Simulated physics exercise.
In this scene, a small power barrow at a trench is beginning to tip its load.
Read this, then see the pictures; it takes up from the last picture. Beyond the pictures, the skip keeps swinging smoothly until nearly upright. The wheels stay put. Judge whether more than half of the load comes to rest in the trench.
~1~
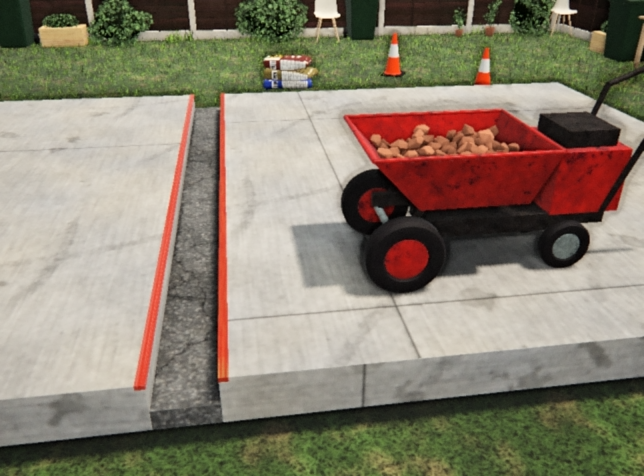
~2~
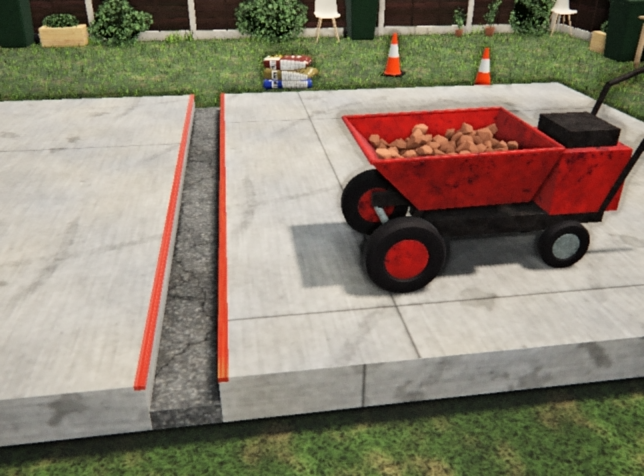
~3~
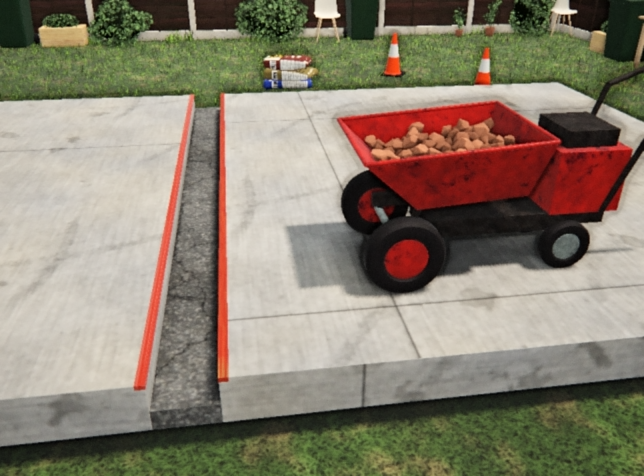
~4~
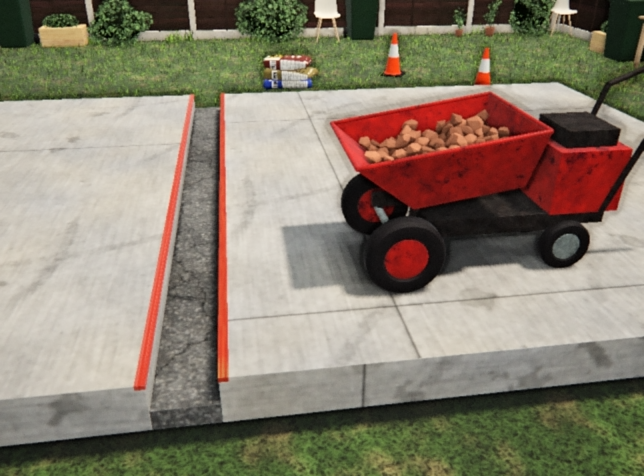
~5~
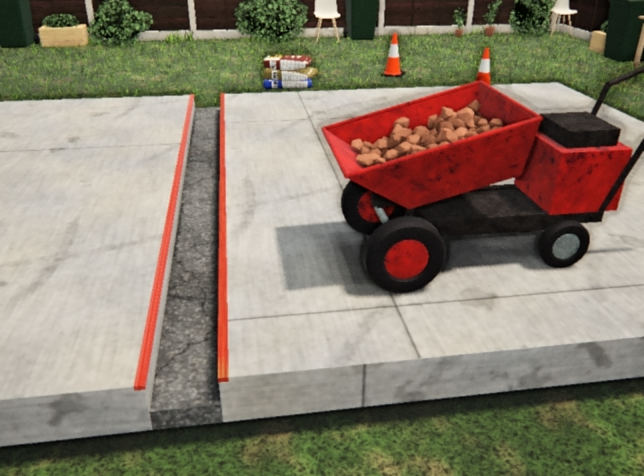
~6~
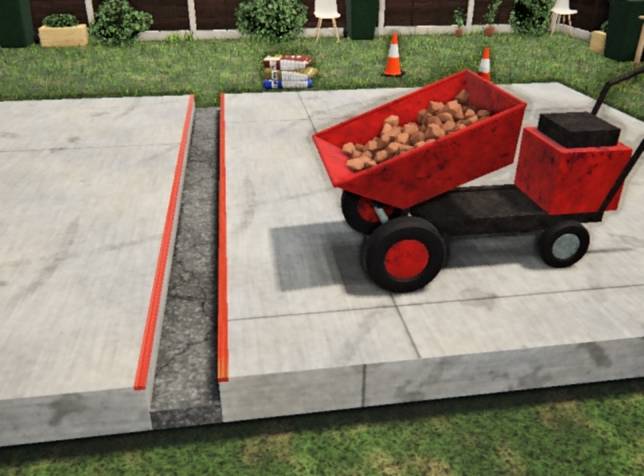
It does not; less than half does.
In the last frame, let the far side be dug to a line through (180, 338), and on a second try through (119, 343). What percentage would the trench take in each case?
About 20 and 30 per cent.
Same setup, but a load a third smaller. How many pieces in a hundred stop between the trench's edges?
Share: Approx. 20 per cent.
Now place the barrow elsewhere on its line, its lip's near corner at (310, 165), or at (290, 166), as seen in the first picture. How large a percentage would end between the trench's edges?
Close to 80 in a hundred, and close to 80 in a hundred.
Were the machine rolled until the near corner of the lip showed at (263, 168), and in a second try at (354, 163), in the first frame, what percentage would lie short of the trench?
0 and 30 in a hundred, in that order.
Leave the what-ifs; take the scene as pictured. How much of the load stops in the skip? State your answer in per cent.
It works out to some 25 percent.
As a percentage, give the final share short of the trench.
50 percent.
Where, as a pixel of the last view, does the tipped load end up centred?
I'd put the middle somewhere around (237, 265).
Soon, skip tipped steeply; all in the skip.
A while on, skip tipped right over; about two thirds in the skip; about a third short of the trench; a stray few in or heaped over the trench; a stray few falling.
Towards the end, skip tipped right over; about a quarter in the skip; about half short of the trench; about a quarter in or heaped over the trench; a stray few beyond it.
Finally, skip tipped right over; about a quarter in the skip; about half short of the trench; about a quarter in or heaped over the trench; a stray few beyond it.
